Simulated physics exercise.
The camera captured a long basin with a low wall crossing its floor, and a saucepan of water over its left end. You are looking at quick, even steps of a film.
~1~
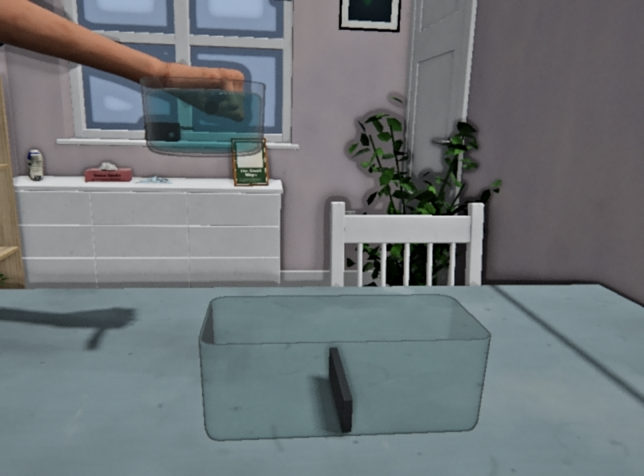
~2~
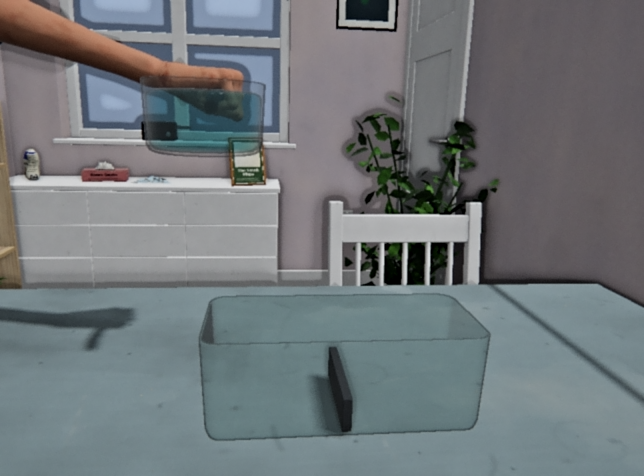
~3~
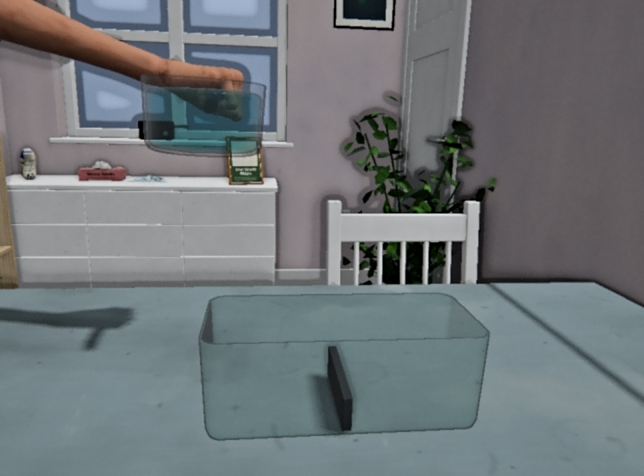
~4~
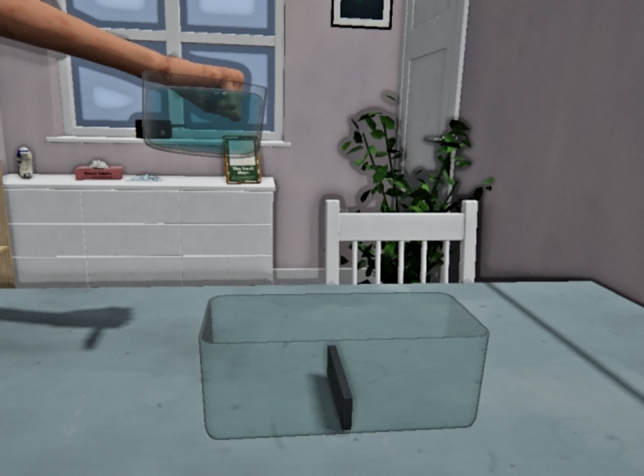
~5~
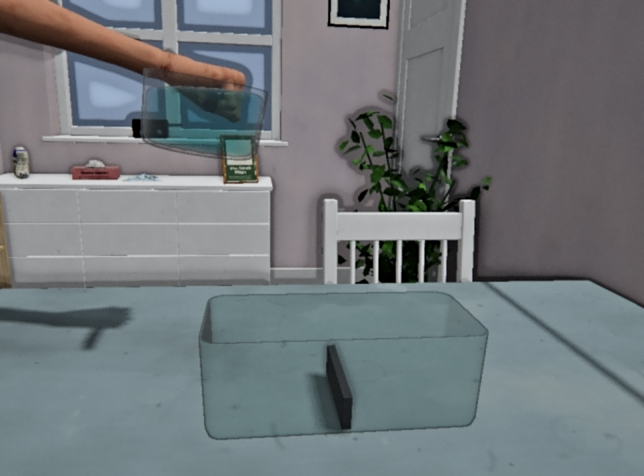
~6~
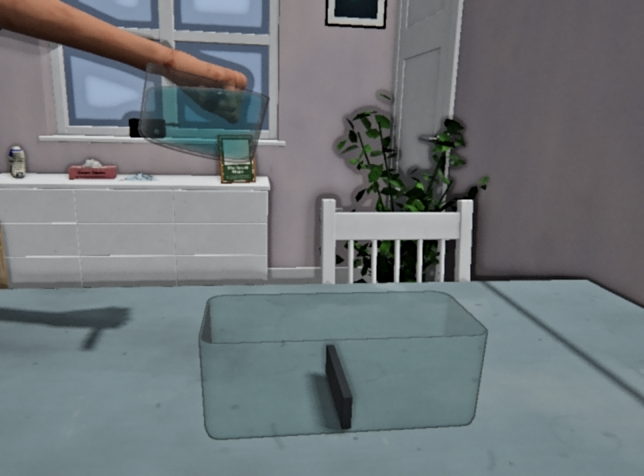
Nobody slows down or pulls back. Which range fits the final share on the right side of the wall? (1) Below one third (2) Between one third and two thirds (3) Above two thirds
The answer is 2.
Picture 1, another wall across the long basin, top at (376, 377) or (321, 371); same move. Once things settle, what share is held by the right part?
First try close to 10 percent, second try close to 70 percent.
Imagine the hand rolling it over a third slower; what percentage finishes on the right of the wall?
It comes to near 55 per cent.
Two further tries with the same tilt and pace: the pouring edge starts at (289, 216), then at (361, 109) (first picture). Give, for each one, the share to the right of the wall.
About 40 and 90 per cent.
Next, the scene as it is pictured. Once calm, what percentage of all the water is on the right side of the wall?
45 %.
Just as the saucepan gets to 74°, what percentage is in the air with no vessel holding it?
Something like 40 per cent of it.
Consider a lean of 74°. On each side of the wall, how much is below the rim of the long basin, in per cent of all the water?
Split is about 5 % to the left and 0 % to the right.
A moment on, the saucepan is tipped part way and 53 per cent is still to pour, 4 is left of the wall and 1 right of it.
Next, the saucepan is tipped right over and 8 per cent is still to pour, 27 is left of the wall and 45 right of it.
Then the saucepan is tipped right over and 0 per cent is still to pour, 48 is left of the wall and 46 right of it.
Later the saucepan is tipped right over and 0 per cent is still to pour, 50 is left of the wall and 47 right of it.
In the end 50 per cent lies left of the wall, 47 right of it and 3 outside.
